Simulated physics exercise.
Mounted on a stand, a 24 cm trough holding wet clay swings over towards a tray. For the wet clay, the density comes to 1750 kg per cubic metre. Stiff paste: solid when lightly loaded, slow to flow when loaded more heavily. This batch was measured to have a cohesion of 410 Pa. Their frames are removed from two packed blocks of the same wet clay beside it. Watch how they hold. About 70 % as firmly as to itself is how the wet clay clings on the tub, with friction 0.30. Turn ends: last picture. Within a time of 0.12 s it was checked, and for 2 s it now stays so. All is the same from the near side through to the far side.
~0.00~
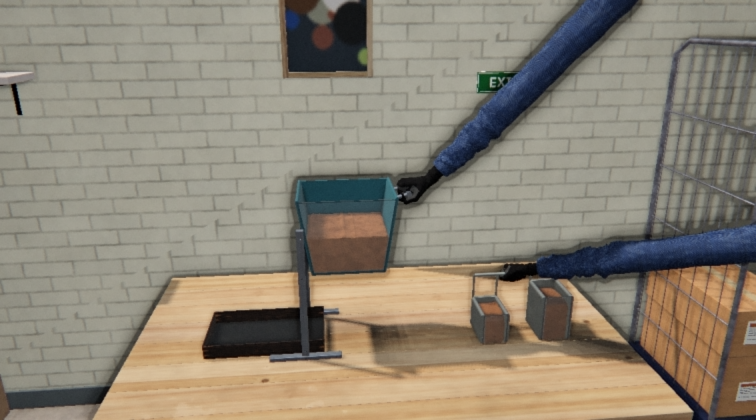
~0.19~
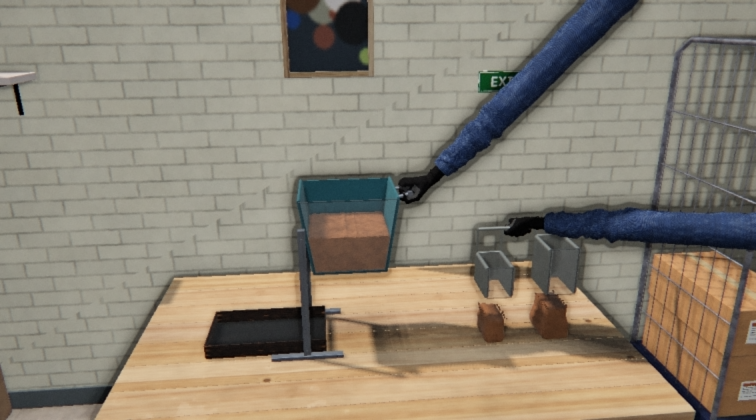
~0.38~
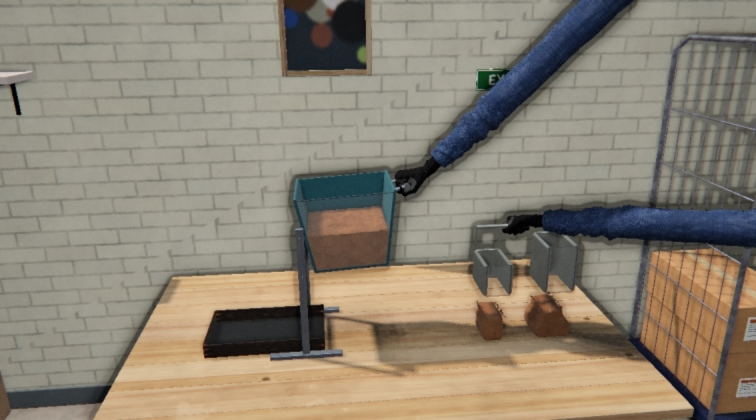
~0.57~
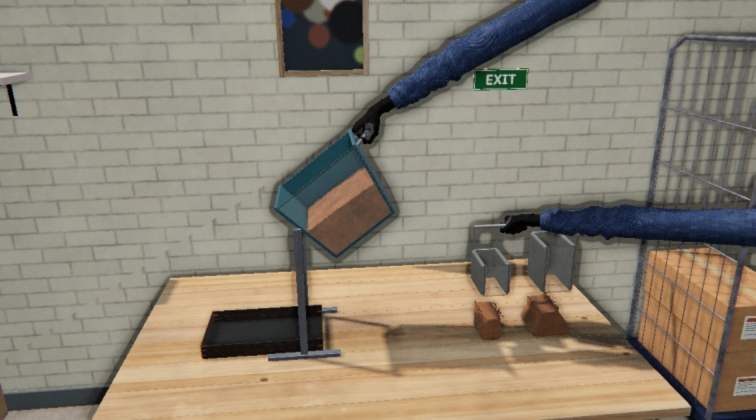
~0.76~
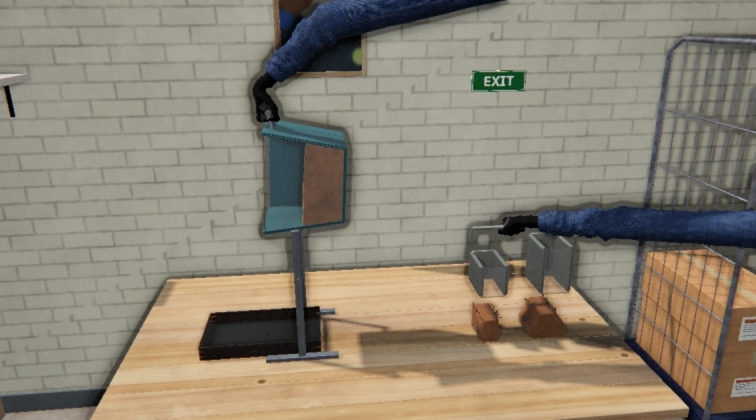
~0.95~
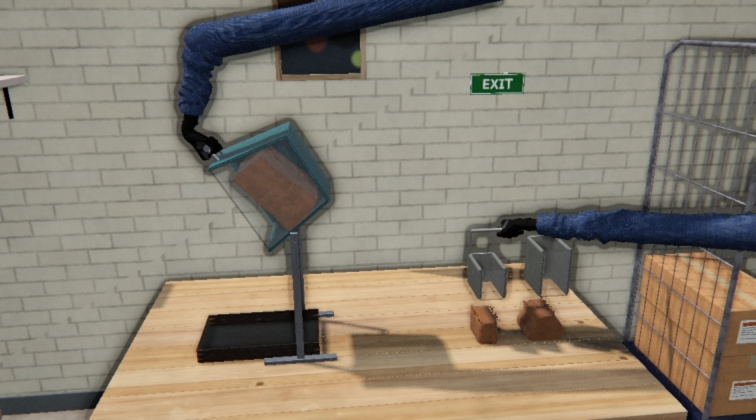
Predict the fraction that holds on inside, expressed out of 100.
Around 0 out of 100.
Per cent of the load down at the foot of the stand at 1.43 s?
I reckon around 100 % of it.
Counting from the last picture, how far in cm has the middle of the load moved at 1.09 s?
Around 20 cm.
After 1.09 s, the tub is at 121 degrees and holds 28 %.
After 1.26 s, the tub is at 121 degrees and holds 0 %.
After 1.43 s, the tub is at 121 degrees and holds 0 %.
After 1.60 s, the tub is at 121 degrees and holds 0 %.
After 2.95 s, at the end, the tub is at 121 degrees and holds 0 %.
